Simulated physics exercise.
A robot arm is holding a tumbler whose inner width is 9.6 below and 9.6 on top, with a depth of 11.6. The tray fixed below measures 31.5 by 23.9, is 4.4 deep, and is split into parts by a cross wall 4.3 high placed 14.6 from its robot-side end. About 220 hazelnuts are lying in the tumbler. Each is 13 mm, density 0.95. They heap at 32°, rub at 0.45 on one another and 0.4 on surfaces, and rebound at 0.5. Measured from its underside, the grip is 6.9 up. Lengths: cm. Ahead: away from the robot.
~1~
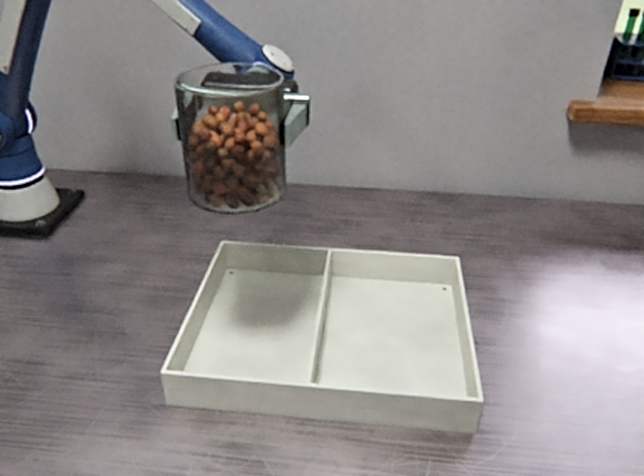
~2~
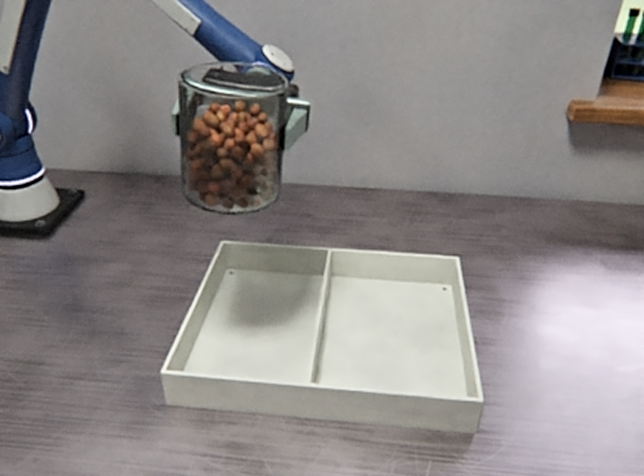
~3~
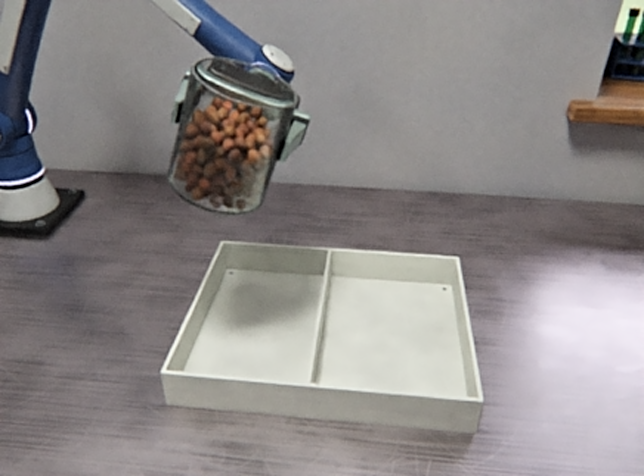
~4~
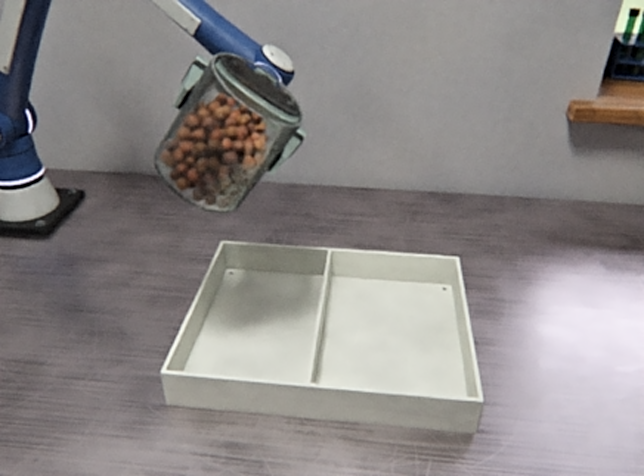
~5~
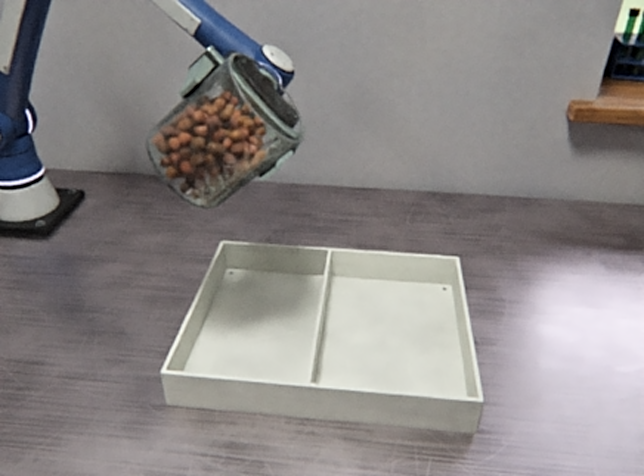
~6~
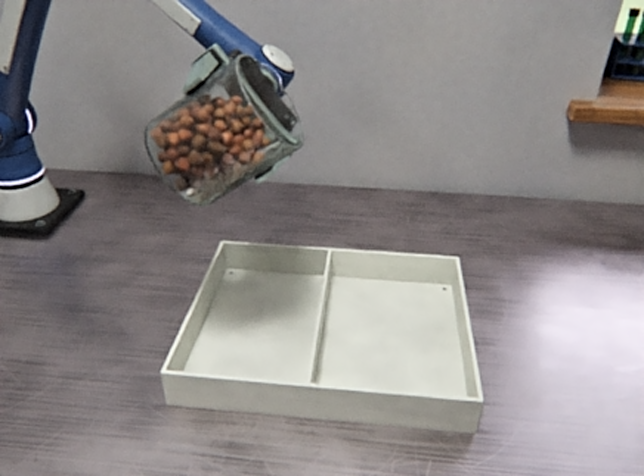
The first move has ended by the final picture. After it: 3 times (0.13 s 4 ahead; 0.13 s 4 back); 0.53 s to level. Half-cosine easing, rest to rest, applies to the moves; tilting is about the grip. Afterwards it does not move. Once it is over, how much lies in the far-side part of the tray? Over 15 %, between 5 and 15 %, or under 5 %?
Under 5 %.
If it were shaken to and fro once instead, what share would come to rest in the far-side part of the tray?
About 0 %.
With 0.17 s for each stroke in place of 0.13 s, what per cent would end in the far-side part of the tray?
It would come to roughly 0 %.
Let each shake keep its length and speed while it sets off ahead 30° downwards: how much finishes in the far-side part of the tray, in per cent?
0 %.
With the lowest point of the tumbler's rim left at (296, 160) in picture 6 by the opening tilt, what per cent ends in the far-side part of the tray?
It comes out near 25 percent.
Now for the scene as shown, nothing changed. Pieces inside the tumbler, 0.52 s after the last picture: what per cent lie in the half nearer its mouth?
That share comes to roughly 30 percent.
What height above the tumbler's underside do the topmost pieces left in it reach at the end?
Around 10.5 cm above the underside.
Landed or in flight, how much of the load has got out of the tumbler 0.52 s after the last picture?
Roughly 0 per cent by then.
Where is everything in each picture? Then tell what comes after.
The first frame shows tumbler middle at (234, 139), level; upper third of the load around (234, 138), from x 190 to 275, top at y 115; 224 in the tumbler.
The second frame shows tumbler middle at (233, 139), tilted 5° forward; upper third of the load around (230, 138), from x 190 to 275, top at y 115.
The third frame shows tumbler middle at (230, 138), tilted 19° forward; upper third of the load around (220, 135), from x 180 to 270, top at y 110.
The fourth frame shows tumbler middle at (227, 137), tilted 35° forward; upper third of the load around (211, 129), from x 165 to 260, top at y 105.
The fifth frame shows tumbler middle at (225, 135), tilted 49° forward; upper third of the load around (204, 125), from x 160 to 260, top at y 100.
The sixth frame shows tumbler middle at (225, 134), tilted 54° forward; upper third of the load around (201, 123), from x 160 to 260, top at y 100; 224 in the tumbler.
Then, 0.52 s later, tilted 54° forward, highest piece 27 above the table; 220 in the tumbler, 3 in the far-side part, 1 in flight or on a rim.
Then, 1.05 s later, tilted 27° forward, highest piece 28 above the table; 215 in the tumbler, 4 in the far-side part, 3 in the robot-side part, 1 on the table or floor, 1 in flight or on a rim.
Then, 1.51 s later, level, highest piece 30 above the table; 215 in the tumbler, 4 in the robot-side part, 4 in the far-side part, 1 on the table or floor.
Then, 2.56 s later, level, highest piece 30 above the table; 215 in the tumbler, 4 in the robot-side part, 4 in the far-side part, 1 on the table or floor.
At rest, 215 in the tumbler, 4 in the robot-side part, 4 in the far-side part, 1 on the table or floor. That is 2 % in the far-side part of the tray.
